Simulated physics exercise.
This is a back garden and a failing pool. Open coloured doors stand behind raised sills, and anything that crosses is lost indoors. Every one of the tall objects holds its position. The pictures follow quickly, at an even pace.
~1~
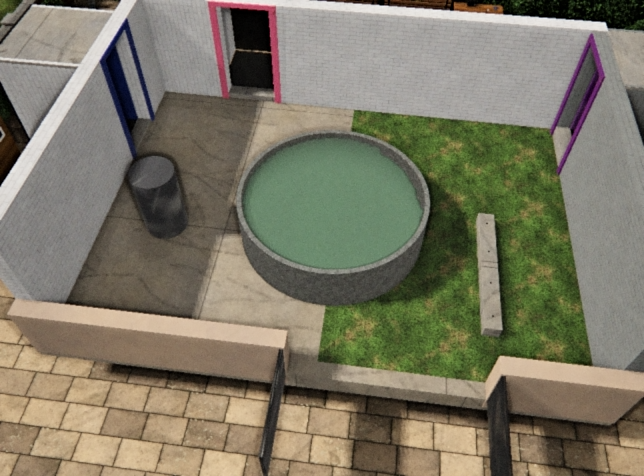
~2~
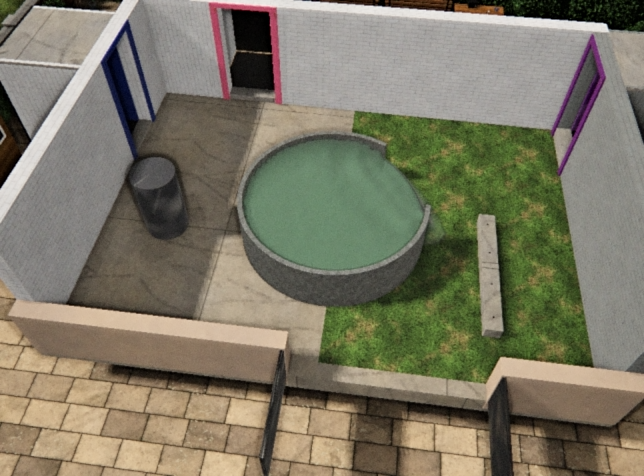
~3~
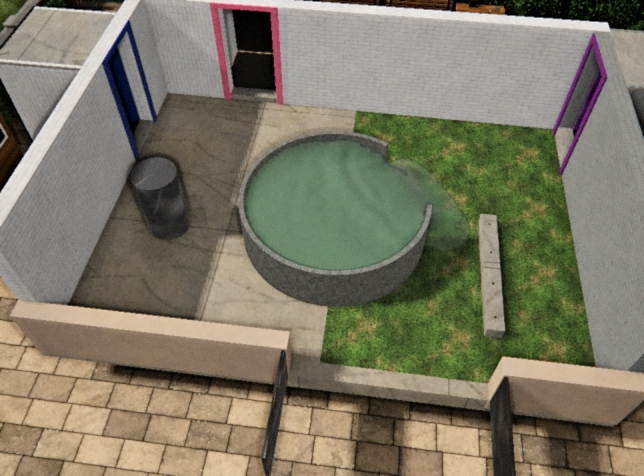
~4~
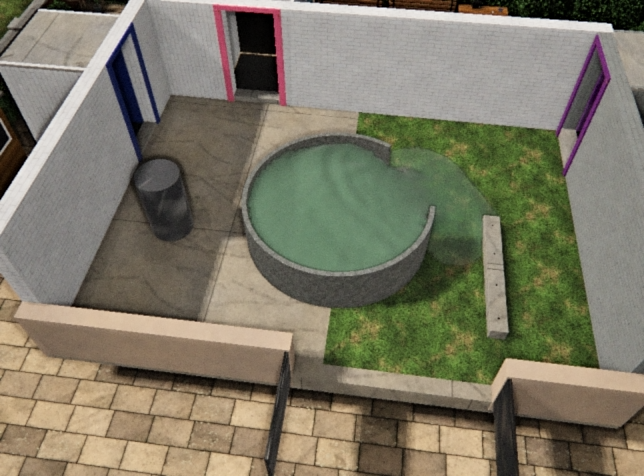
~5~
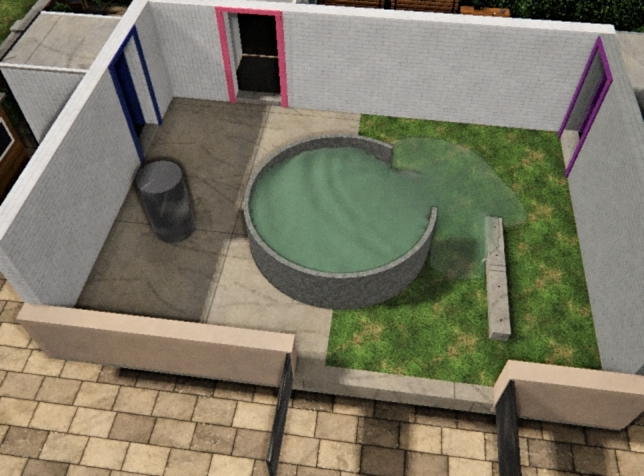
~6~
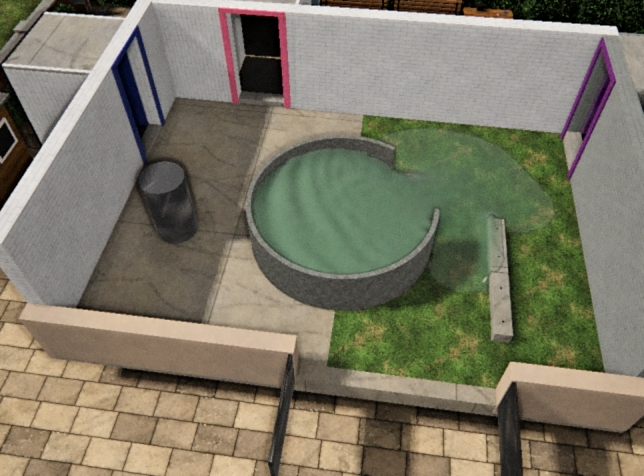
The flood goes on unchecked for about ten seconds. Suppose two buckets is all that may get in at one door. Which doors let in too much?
In turn: The blue door lets in too much; the pink door is fine; the purple door lets in too much.
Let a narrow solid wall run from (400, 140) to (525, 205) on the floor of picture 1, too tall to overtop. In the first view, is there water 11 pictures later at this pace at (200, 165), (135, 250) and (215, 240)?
Untouched, untouched, untouched.
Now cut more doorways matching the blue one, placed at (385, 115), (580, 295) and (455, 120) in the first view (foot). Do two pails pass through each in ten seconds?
The first clears the line, the next clears the line, the last clears the line.
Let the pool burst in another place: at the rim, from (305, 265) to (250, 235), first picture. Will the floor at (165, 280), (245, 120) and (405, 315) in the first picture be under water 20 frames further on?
So that's waterlogged for the first, waterlogged for the second and waterlogged for the third.
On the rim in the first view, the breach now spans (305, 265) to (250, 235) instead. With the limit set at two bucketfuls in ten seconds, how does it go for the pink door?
Result - pink overshoots.
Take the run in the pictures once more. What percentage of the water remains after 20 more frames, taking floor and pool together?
Some 96 per cent.
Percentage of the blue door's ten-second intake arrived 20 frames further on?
Estimate: Some 0 per cent.
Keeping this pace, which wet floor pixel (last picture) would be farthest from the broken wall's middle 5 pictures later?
About (555, 133).
A moment on, water covers 30 % of the floor; the blue door not reached, the pink door not reached, the purple door wet at the sill, nothing in.
Next, water covers 35 % of the floor; the blue door not reached, the pink door not reached, the purple door over two buckets in.
Then, water covers 55 % of the floor; the blue door not reached, the pink door not reached, the purple door far over two buckets in.
Later, water covers 75 % of the floor; the blue door wet at the sill, nothing in, the pink door wet at the sill, nothing in, the purple door far over two buckets in.
In the end, water covers 95 % of the floor; the blue door over two buckets in, the pink door wet at the sill, nothing in, the purple door far over two buckets in.
